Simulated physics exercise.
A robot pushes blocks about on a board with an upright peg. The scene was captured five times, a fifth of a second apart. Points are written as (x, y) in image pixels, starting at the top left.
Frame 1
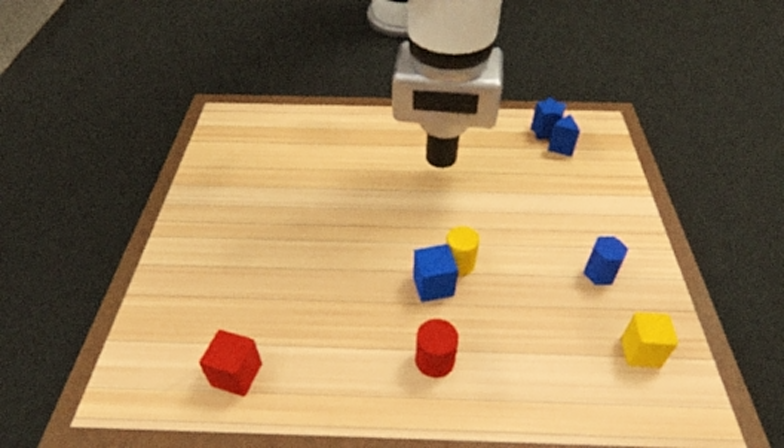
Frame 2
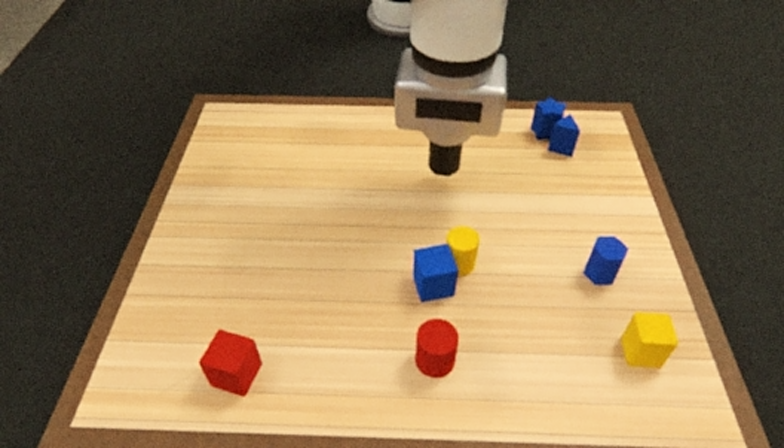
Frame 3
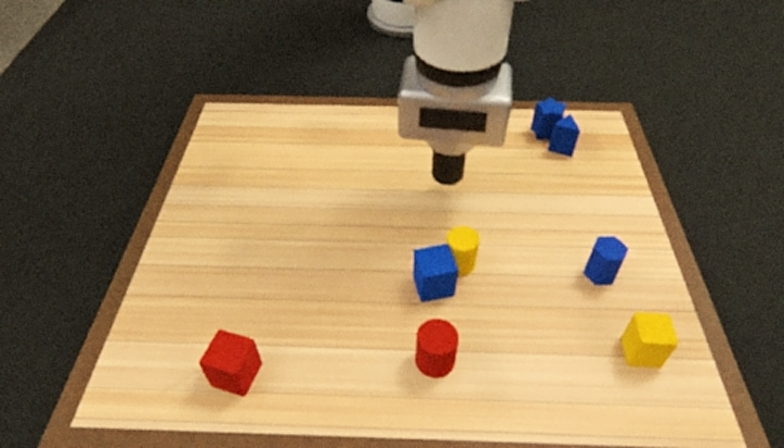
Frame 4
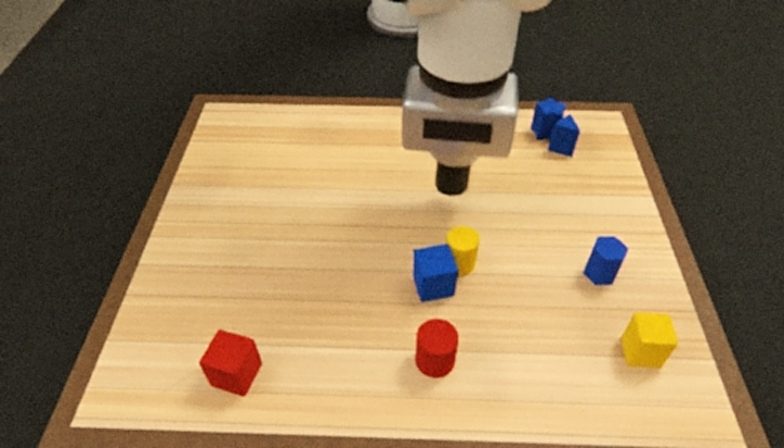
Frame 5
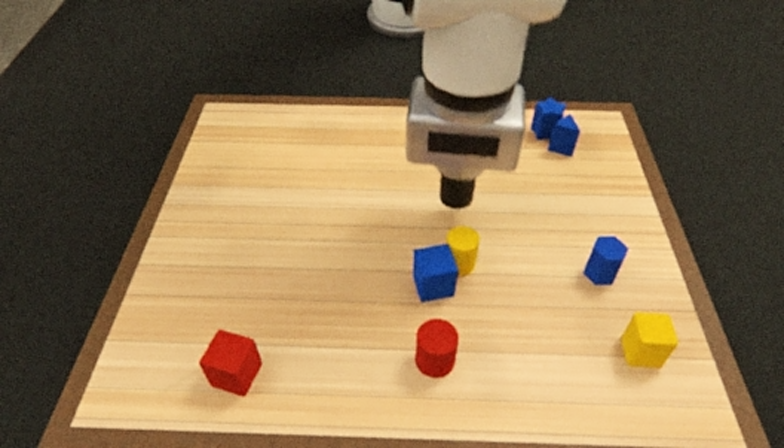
The robot arm moved slowly down the wooden board, drifting slightly right toward the touching blue cube and yellow cylinder, while all the red, blue and yellow blocks stayed where they were.
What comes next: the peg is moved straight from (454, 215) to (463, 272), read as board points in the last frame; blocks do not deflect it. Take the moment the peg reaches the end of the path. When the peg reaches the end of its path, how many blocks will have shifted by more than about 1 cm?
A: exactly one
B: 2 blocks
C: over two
That would be A.
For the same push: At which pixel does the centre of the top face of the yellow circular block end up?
The spot you're after is about (472, 275) in the image.
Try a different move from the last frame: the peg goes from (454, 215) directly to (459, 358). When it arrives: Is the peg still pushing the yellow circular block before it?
Final answer: No.
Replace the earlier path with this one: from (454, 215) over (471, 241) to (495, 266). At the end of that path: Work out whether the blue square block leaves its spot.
The blue square block does not move.
On the path given first. Halfway along, peg at (461, 227); yellow circular block at (464, 243).
At the end, peg at (466, 256); blue square block at (432, 263); yellow circular block at (472, 275).
